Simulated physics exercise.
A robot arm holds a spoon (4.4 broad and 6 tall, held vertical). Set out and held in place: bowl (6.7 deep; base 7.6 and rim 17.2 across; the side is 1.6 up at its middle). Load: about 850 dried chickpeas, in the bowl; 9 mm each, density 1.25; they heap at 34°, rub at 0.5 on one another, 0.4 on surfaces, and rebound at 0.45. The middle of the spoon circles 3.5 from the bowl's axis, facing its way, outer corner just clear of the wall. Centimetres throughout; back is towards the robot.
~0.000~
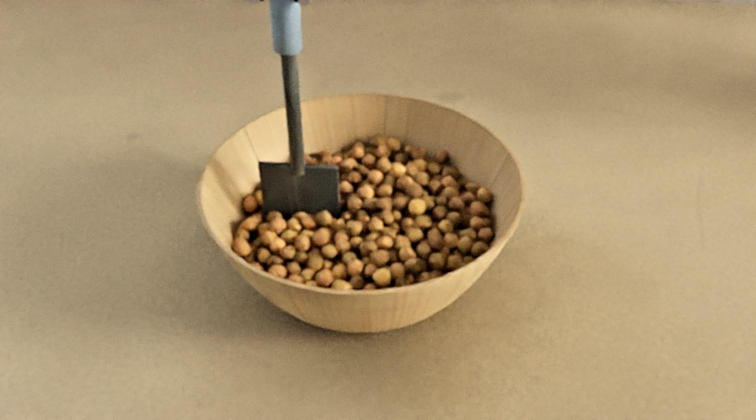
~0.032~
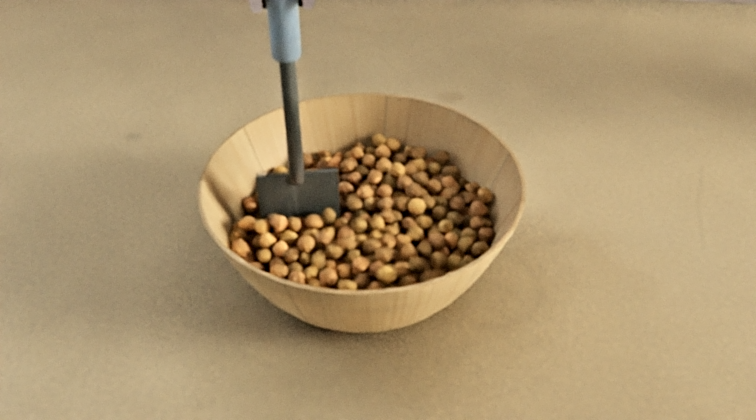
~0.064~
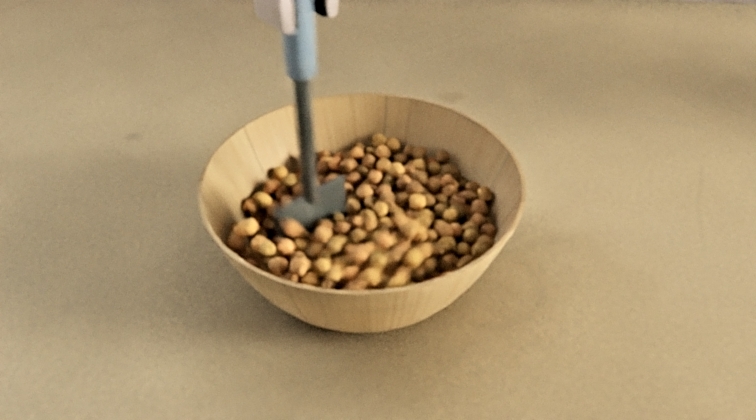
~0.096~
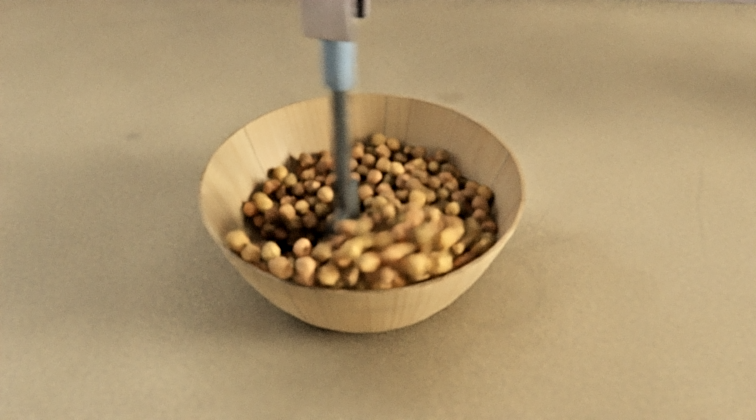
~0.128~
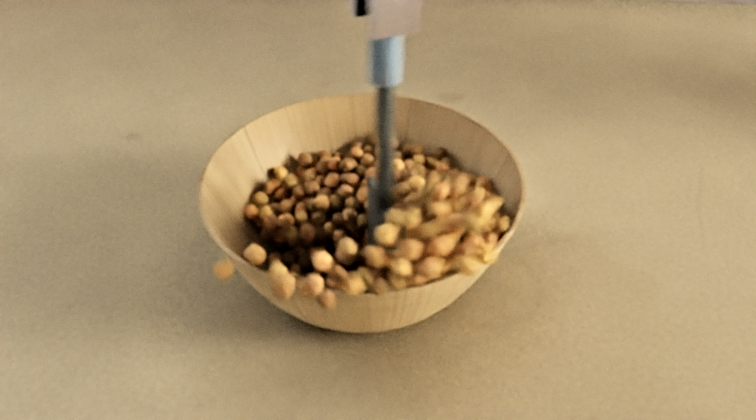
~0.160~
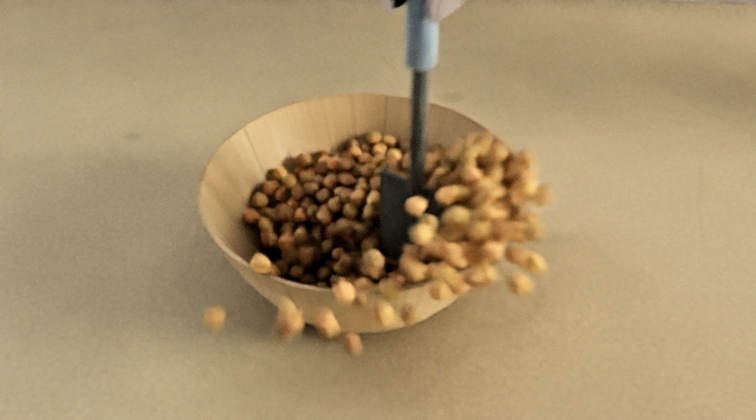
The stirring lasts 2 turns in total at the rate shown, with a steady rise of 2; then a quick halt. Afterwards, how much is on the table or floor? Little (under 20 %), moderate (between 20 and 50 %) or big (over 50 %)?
A moderate share, between 20 and 50 %, ends on the table or floor.
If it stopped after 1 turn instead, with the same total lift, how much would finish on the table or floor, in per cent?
In that case some 30 per cent.
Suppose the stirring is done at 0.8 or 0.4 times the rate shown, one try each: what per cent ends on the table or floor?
About 30 and 10 per cent.
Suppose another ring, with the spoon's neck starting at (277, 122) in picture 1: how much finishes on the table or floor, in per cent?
Some 35 per cent.
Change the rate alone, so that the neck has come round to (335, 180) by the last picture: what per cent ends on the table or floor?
Some 15 per cent.
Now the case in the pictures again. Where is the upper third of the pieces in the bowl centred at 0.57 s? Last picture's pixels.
Near (421, 212).
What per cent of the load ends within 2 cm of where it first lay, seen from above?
Some 10 per cent.
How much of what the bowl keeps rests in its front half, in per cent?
Some 50 per cent.
After 0.36 s, 10° round, highest piece 11 above the table; 581 in the bowl, 159 on the table or floor, 110 in flight or on the tool.
After 0.57 s, 229° round, highest piece 10 above the table; 508 in the bowl, 320 on the table or floor, 22 in flight or on the tool.
After 0.87 s, 0° round, highest piece 6 above the table; 503 in the bowl, 347 on the table or floor.
After 1.57 s, 0° round, highest piece 6 above the table; 503 in the bowl, 347 on the table or floor.
At rest, 503 in the bowl, 347 on the table or floor. That is 41 % on the table or floor.
